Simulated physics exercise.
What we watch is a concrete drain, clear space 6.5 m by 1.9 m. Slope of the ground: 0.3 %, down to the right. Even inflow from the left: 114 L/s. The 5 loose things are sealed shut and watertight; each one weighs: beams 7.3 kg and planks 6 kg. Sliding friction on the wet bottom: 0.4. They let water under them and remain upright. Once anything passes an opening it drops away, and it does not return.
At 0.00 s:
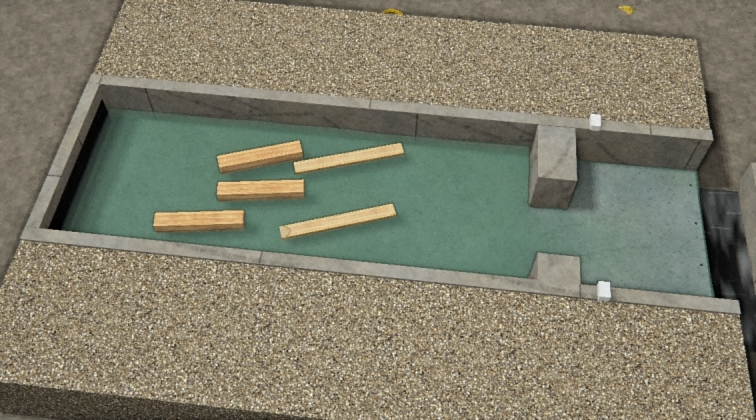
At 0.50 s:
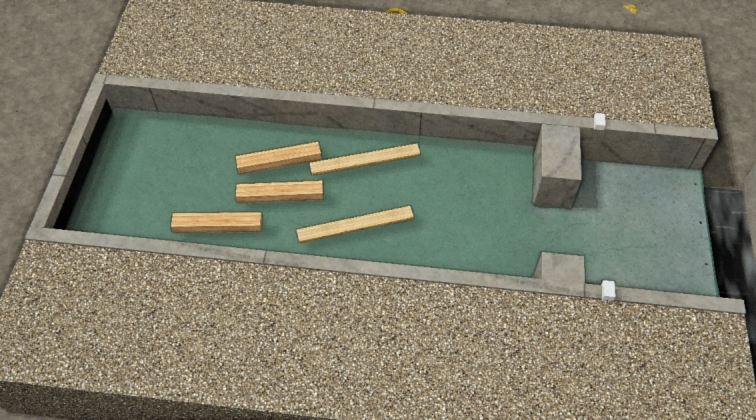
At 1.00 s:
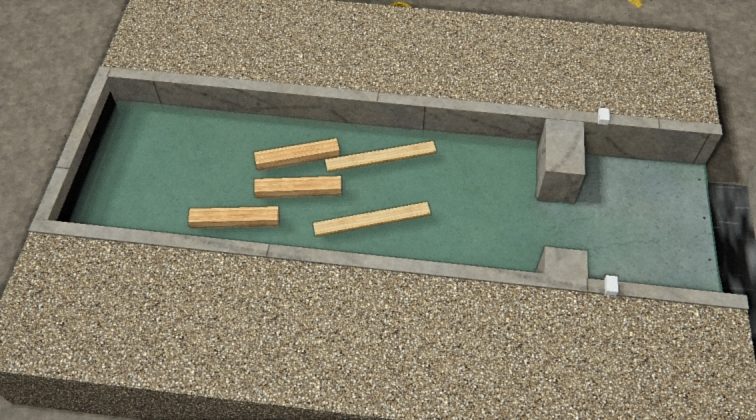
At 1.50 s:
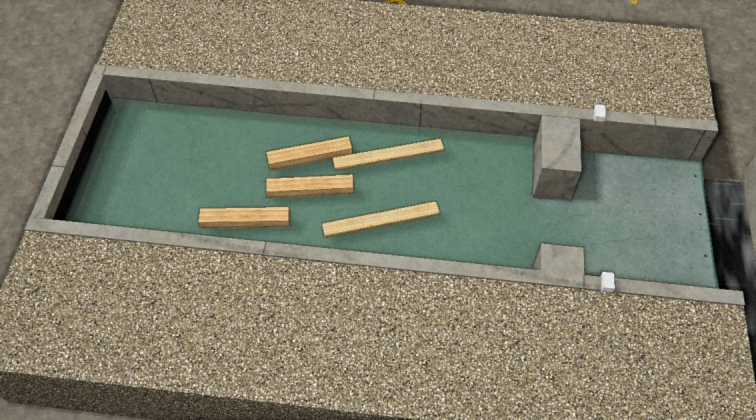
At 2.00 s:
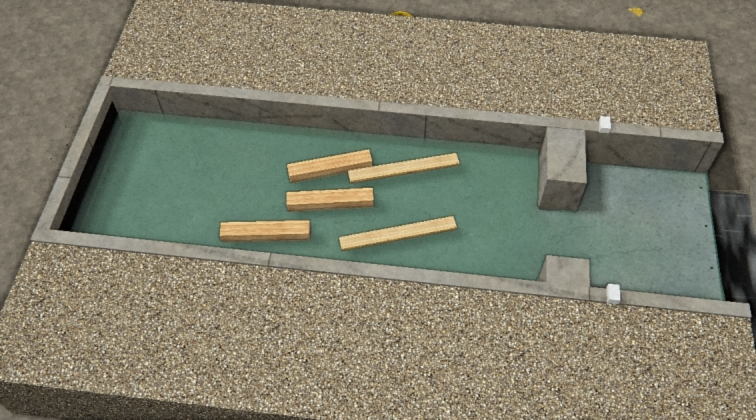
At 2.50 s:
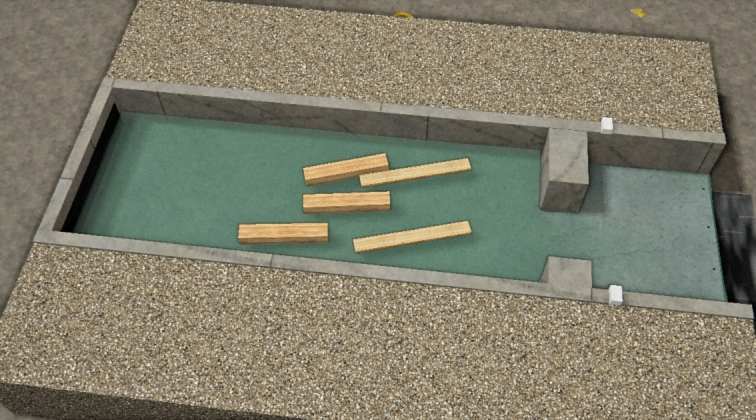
Five wooden pieces, three thick and two thin, drifting slowly rightward together on greenish water in a stone-walled channel between gravel banks.
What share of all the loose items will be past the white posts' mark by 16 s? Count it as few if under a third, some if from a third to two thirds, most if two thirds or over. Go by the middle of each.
Most.
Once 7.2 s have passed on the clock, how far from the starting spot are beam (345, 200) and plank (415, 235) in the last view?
250 cm; washed out.
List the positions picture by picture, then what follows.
The first picture shows a beam at (260, 154) floats; a beam at (261, 187), afloat; 17 cm deep round most things; 0 of 5 have shifted.
The second picture shows a beam at (278, 155), afloat, 16 cm from its start; a beam at (279, 189), afloat, 16 cm from its start; 17 cm deep round most things; 5 of 5 have shifted.
The third picture shows a beam at (297, 151), afloat, 33 cm from its start; a beam at (298, 184) floats, 32 cm from its start; 17 cm deep round most things; 5 of 5 have shifted.
The fourth picture shows a beam at (309, 150) floats, 50 cm from its start; a beam at (310, 183) floats, 48 cm from its start; 17 cm deep round most things; 5 of 5 have shifted.
The fifth picture shows a beam at (330, 163), afloat, 67 cm from its start; a beam at (330, 196), afloat, 64 cm from its start; 18 cm deep round most things; 5 of 5 have shifted.
The sixth picture shows a beam at (346, 167) floats, 83 cm from its start; a beam at (347, 199) floats, 80 cm from its start; about 1770 L in view; 5 of 5 have shifted.
After 3.5 s 0 of 5 are over the mark; 5 afloat.
After 7.2 s 2 of 5 are over the mark; 3 afloat.
After 12.0 s 5 of 5 are over the mark; 0 afloat.
After 16.0 s 5 of 5 are over the mark; 0 afloat.
